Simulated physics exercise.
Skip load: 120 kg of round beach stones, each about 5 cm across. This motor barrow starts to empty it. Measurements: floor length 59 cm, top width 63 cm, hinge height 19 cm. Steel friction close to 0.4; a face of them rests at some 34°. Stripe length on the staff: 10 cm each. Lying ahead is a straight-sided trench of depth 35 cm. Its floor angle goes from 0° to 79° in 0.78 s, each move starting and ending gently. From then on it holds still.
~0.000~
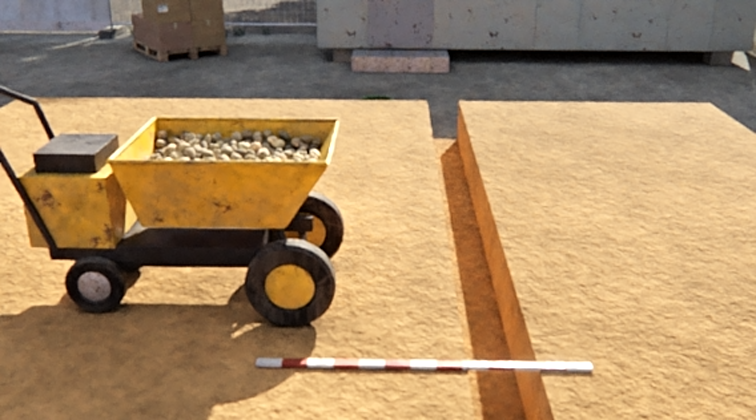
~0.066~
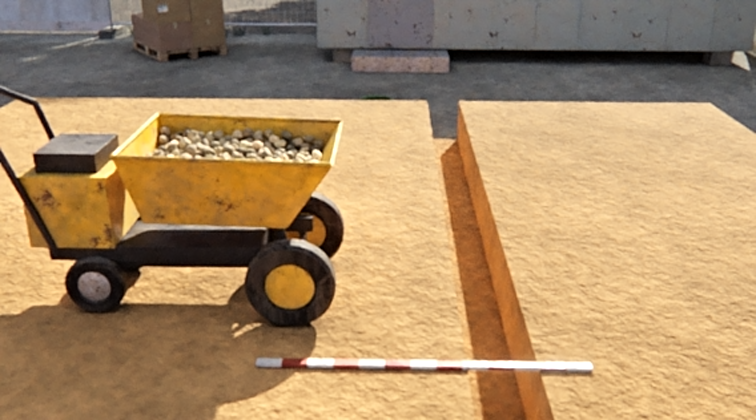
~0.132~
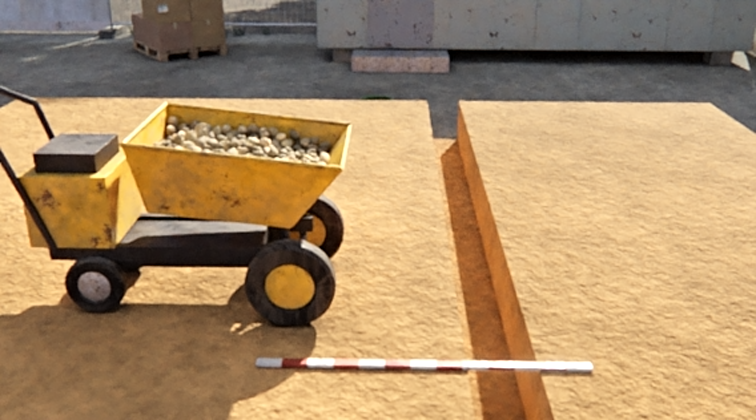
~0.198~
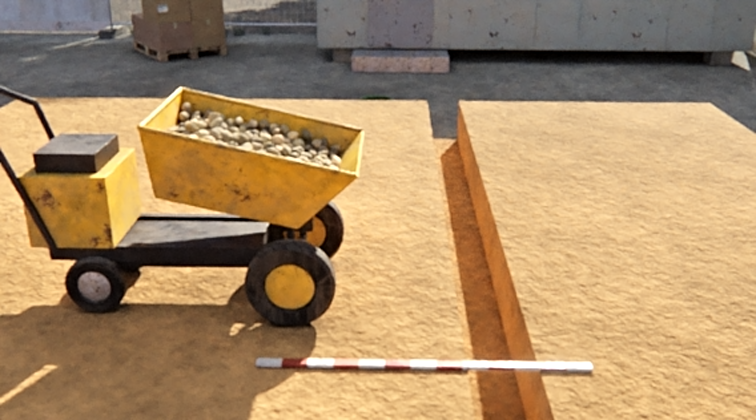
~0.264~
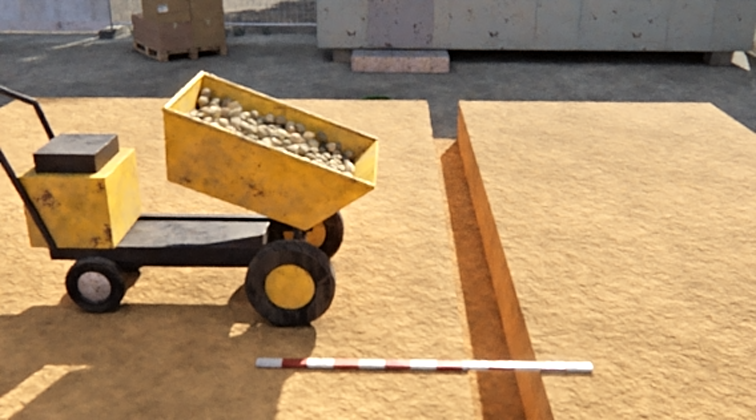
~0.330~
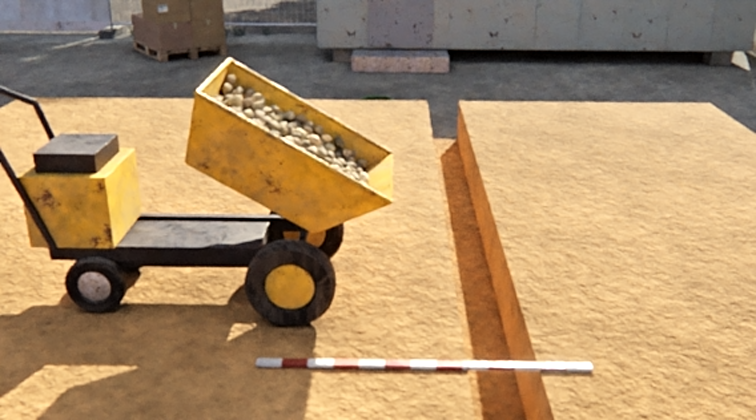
On a sunlit sandy yard with grey ground and concrete blocks behind, the view looks slightly down from the side and stays still. A yellow motor barrow with black frame and wheels stands at left, its skip full of pale stones, with a red-and-white staff lying in front and a straight trench to the right. The skip's left end rises, slowly then faster, tilting the load rightward while the wheels stay put.
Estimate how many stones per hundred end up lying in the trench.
86 %.
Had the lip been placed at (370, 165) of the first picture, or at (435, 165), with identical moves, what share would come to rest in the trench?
Roughly 70 in a hundred, then 10 in a hundred.
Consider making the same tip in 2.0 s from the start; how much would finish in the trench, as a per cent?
That would give about 85 percent.
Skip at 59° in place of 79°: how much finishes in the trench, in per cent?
Roughly 55%.
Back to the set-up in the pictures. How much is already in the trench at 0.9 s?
At that moment: Approx. 40 %.
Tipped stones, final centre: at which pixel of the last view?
Near (481, 338).
After 0.6 s the floor is at 66°; 100 % in the skip; the foremost stones are at (412, 241).
After 0.9 s the floor is at 79°; 51 % in the skip, 10 % short of the trench, 39 % in the trench; the foremost stones are at (516, 337).
After 1.2 s the floor is at 79°; 10 % in the skip, 11 % short of the trench, 76 % in the trench, 3 % past the trench; the foremost stones are at (624, 305).
After 3.2 s the floor is at 79°; 0 % in the skip, 11 % short of the trench, 86 % in the trench, 3 % past the trench; the foremost stones are at (736, 319).
